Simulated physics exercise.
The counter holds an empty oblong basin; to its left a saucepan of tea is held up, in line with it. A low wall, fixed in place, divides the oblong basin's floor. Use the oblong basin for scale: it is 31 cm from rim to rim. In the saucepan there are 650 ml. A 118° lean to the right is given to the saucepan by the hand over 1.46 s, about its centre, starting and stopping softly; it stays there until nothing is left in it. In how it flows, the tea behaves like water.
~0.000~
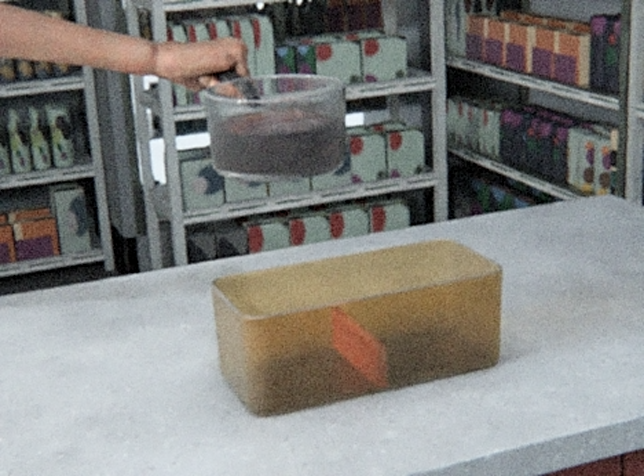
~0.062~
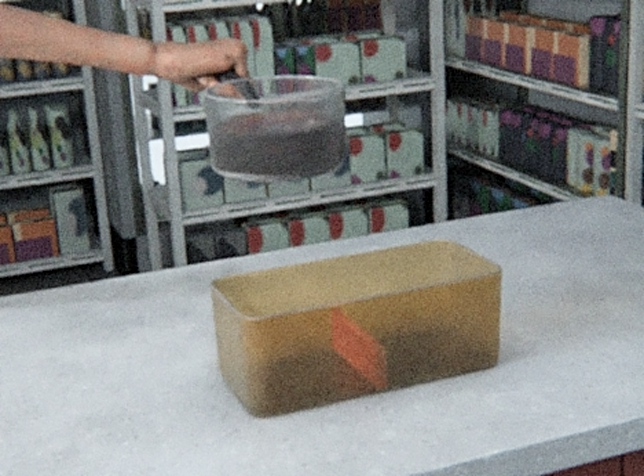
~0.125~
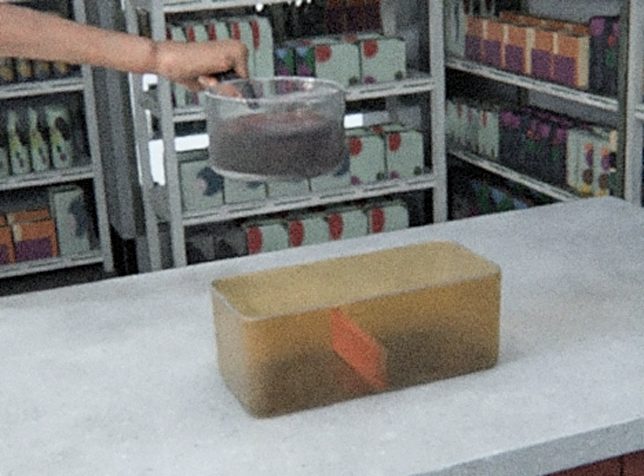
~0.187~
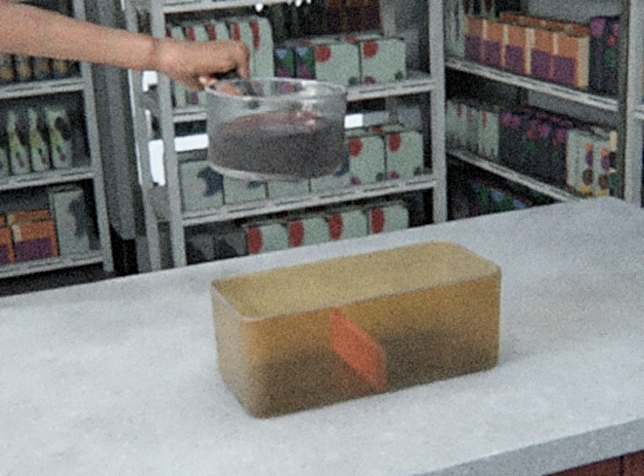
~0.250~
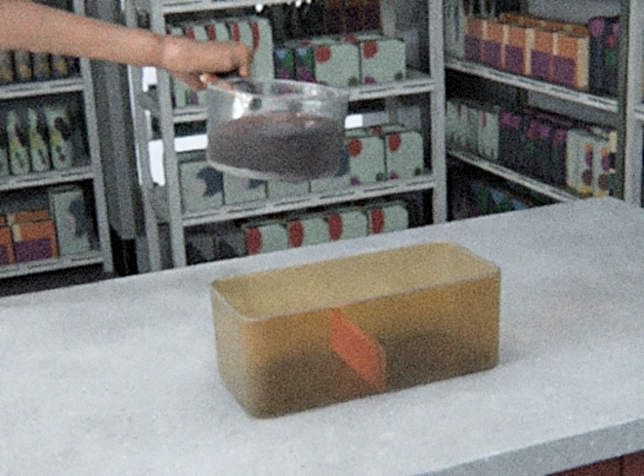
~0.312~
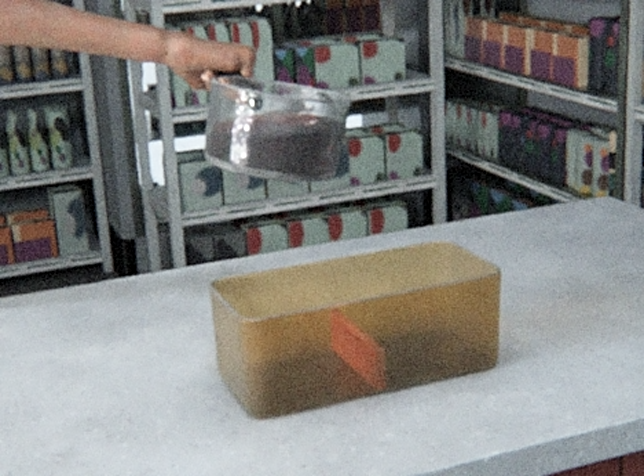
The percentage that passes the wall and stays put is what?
It is about 91 per cent.
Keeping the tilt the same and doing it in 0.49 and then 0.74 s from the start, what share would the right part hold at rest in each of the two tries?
I'd expect close to 65 per cent and then close to 75 per cent.
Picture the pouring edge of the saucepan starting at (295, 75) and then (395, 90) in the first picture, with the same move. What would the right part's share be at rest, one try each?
Result: 55 per cent, then 80 per cent.
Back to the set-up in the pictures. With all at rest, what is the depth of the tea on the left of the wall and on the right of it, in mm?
Final reading - left some 2 mm, right some 32 mm.
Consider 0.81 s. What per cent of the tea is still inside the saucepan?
70 %.
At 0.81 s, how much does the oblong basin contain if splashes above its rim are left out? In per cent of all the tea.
Estimate - around 3 in a hundred parts.
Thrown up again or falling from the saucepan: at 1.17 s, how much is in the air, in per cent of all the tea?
16 per cent or so.
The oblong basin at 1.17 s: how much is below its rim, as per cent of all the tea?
Some 74 percent.
After 0.81 s the tilt is 69° and 69 per cent is still to pour, 0 is left of the wall and 3 right of it.
After 1.17 s the tilt is 107° and 11 per cent is still to pour, 2 is left of the wall and 71 right of it.
After 1.55 s the tilt is 118° and 0 per cent is still to pour, 7 is left of the wall and 91 right of it.
After 1.96 s the tilt is 118° and 0 per cent is still to pour, 7 is left of the wall and 91 right of it.
In the end 7 per cent lies left of the wall, 91 right of it and 2 outside.
